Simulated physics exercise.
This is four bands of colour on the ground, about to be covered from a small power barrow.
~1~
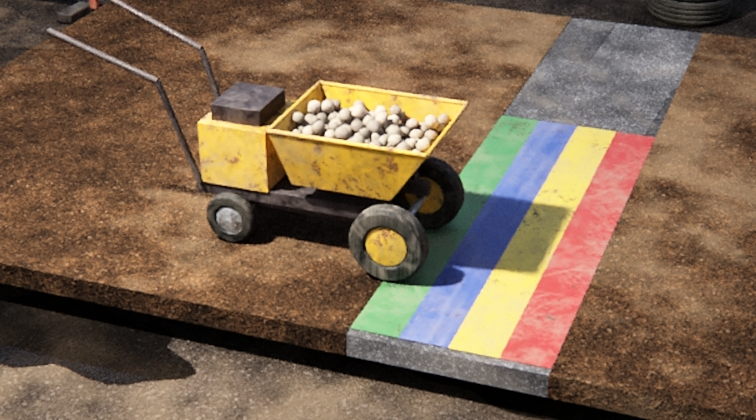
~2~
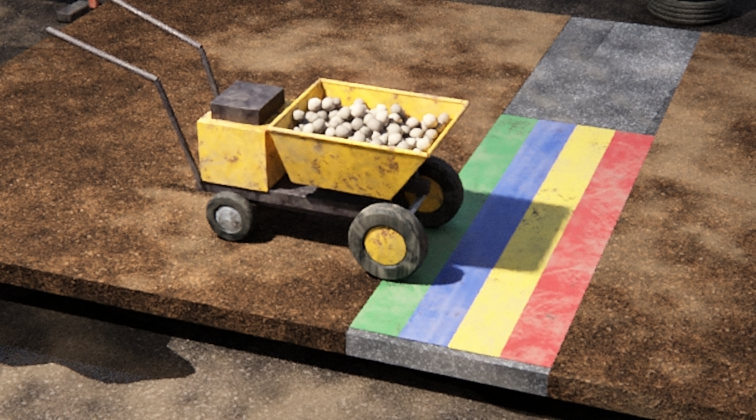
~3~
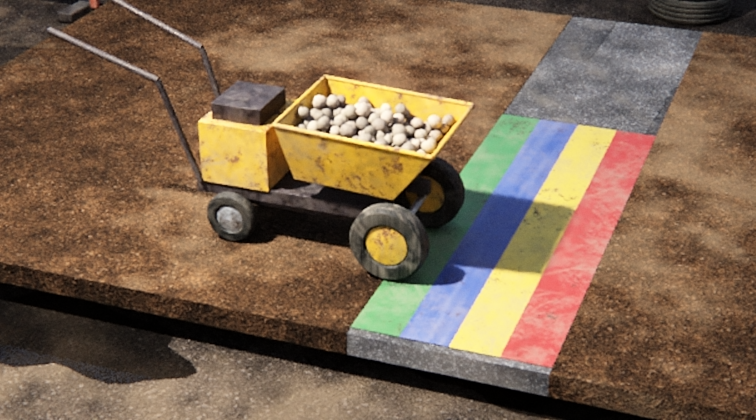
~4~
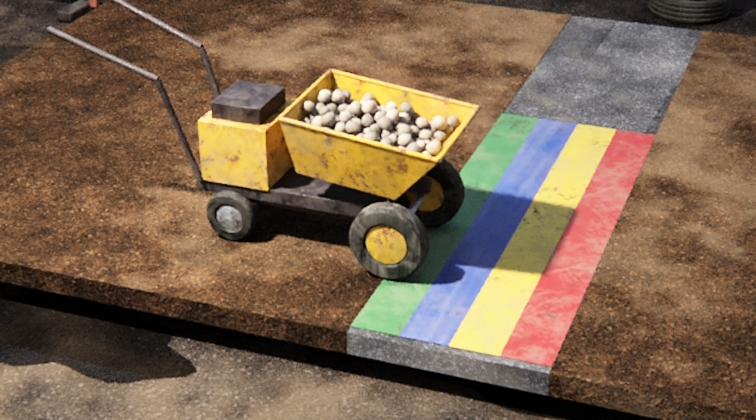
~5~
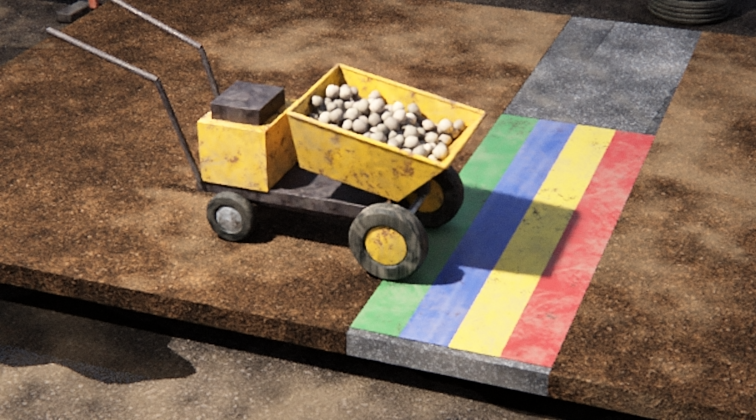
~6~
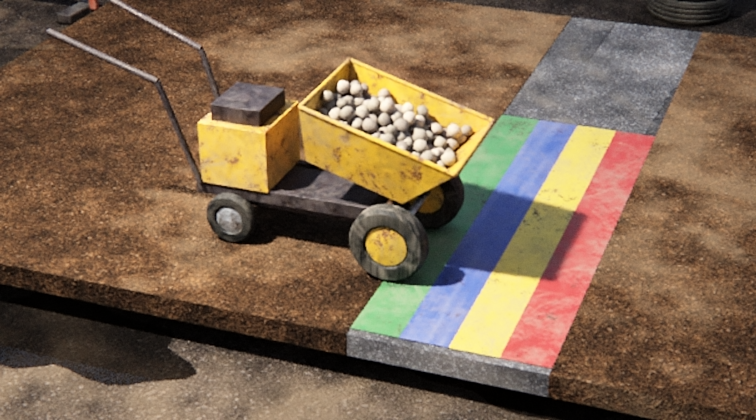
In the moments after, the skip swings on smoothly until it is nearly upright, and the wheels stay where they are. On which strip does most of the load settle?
Most covered: The red band.
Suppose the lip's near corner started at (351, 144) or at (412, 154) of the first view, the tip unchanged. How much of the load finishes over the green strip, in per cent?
Near 10 % and 0 %.
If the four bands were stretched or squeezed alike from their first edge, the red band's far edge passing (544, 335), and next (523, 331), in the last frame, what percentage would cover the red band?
The first gives 30 %, the second 20 %.
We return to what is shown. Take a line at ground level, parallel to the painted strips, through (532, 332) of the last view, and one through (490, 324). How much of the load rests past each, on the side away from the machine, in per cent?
About 40 and 60 per cent.
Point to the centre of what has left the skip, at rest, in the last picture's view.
Roughly at (564, 270).
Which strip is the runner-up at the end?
Next in line is the yellow strip.
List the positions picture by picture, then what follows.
The first frame shows lip of the skip (427, 156), level; top of the load (369, 122), river pebbles; green strip (395, 302); blue strip (442, 312); yellow strip (491, 321); red strip (541, 331).
The second frame shows lip of the skip (428, 156), level; top of the load (359, 125).
The third frame shows lip of the skip (433, 158), tipped barely; top of the load (363, 124).
The fourth frame shows lip of the skip (438, 161), tipped a little; top of the load (346, 118).
The fifth frame shows lip of the skip (446, 167), tipped a little; top of the load (353, 115).
The sixth frame shows lip of the skip (455, 175), tipped clearly; top of the load (362, 113); green strip (395, 302); blue strip (443, 311); yellow strip (491, 321); red strip (541, 330).
Just after the last frame, skip tipped steeply; every one in the skip.
A moment on, skip tipped right over; the larger part in the skip; about a tenth over the yellow strip; about a tenth over the red strip; just a few falling; just a few off the paint.
Further on, skip tipped right over; roughly a third in the skip; roughly a quarter over the yellow strip; roughly a third over the red strip; roughly a quarter off the paint.
When it is over, skip tipped right over; roughly a third in the skip; not one over the green strip; not one over the blue strip; roughly a quarter over the yellow strip; roughly a third over the red strip; roughly a quarter off the paint.
